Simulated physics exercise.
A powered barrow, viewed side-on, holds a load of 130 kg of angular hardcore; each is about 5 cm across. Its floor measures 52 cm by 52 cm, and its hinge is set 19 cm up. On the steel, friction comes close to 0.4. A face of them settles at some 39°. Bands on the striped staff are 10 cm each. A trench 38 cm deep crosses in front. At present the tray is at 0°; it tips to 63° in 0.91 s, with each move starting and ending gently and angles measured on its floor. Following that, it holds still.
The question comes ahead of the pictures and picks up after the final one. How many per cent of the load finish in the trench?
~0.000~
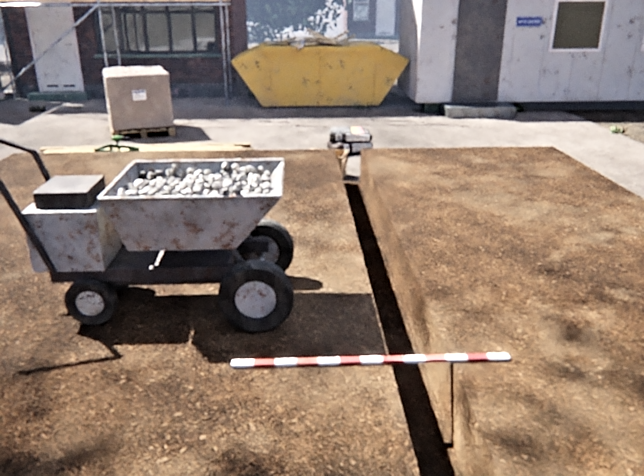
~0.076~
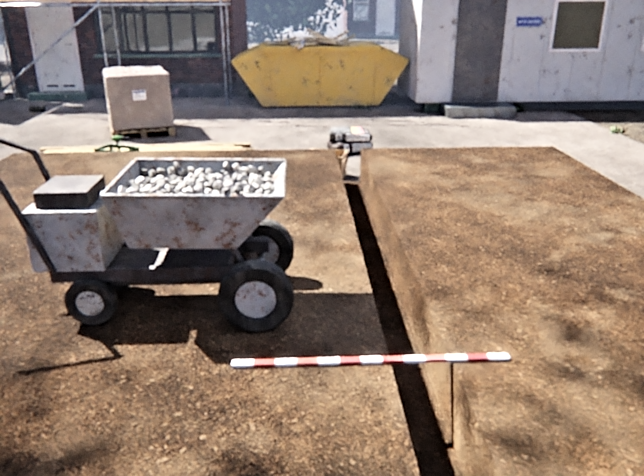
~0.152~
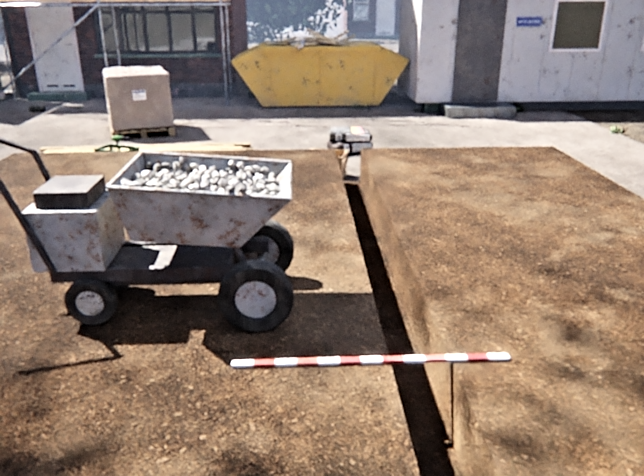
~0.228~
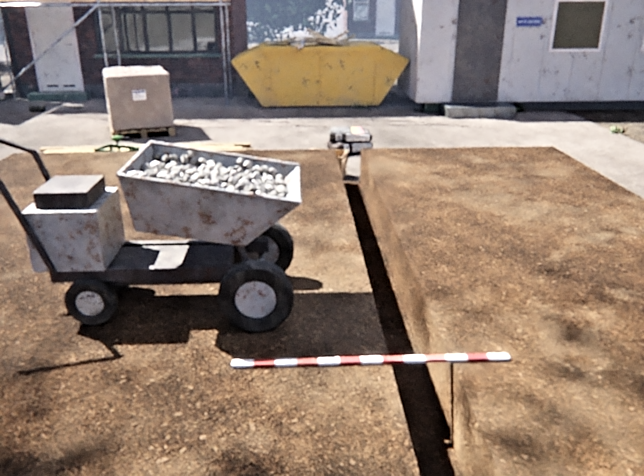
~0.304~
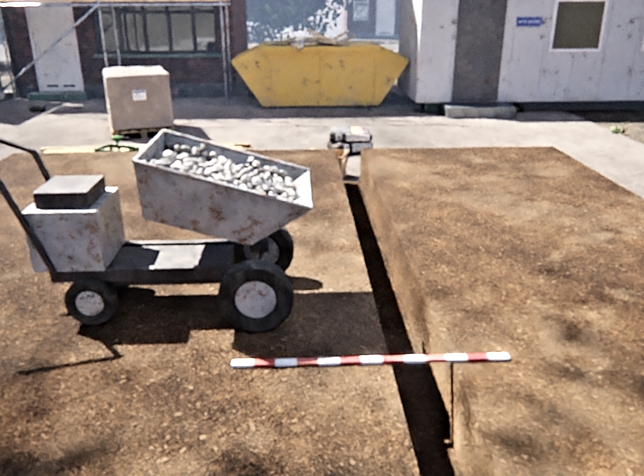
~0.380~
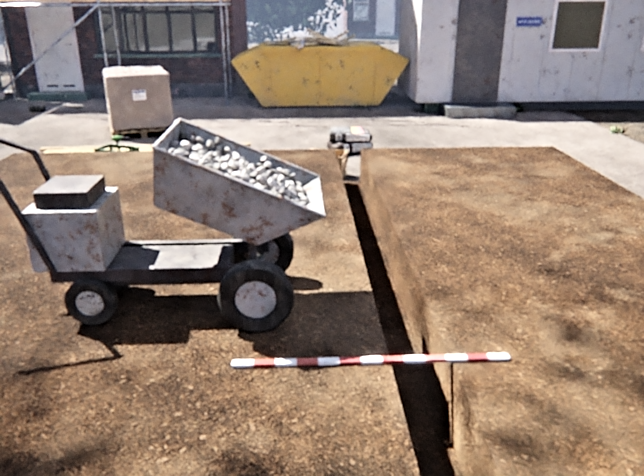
About 57 per cent.
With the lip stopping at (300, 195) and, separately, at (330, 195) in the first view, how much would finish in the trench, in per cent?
Near 50 then near 30 percent.
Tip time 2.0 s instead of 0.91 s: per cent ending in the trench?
Then some 55 per cent would.
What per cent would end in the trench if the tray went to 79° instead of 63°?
Near 95 per cent then.
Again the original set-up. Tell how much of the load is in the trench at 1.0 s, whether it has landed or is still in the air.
5 per cent or so by then.
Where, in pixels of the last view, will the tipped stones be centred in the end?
Middle at around (399, 345), I'd say.
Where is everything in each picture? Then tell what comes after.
In the first frame, lip at (281, 196), floor tilted 0°, highest stones at (226, 173).
In the second frame, lip at (284, 197), floor tilted 1°, highest stones at (208, 174); the stones move at 0.3 m/s on average.
In the third frame, the tray is at 5°, its lip at (290, 199); the top of the load is at (170, 171); the stones move at 0.5 m/s on average.
In the fourth frame, lip at (300, 203), floor tilted 10°, highest stones at (166, 164); the stones move at 0.7 m/s on average.
In the fifth frame, the tray is at 16°, its lip at (312, 208); the top of the load is at (175, 152); the stones move at 0.9 m/s on average.
In the sixth frame, the tray is at 24°, its lip at (325, 216); the top of the load is at (183, 145); the stones move at 0.9 m/s on average.
After 0.7 s the floor is at 53°; 100 % in the tray; the foremost stones are at (346, 235).
After 1.0 s the floor is at 63°; 89 % in the tray, 3 % short of the trench, 7 % in the trench; the foremost stones are at (412, 312).
After 1.4 s the floor is at 63°; 56 % in the tray, 3 % short of the trench, 38 % in the trench, 2 % past the trench; the foremost stones are at (461, 296).
After 3.3 s the floor is at 63°; 38 % in the tray, 2 % short of the trench, 57 % in the trench, 2 % past the trench; the foremost stones are at (480, 298).
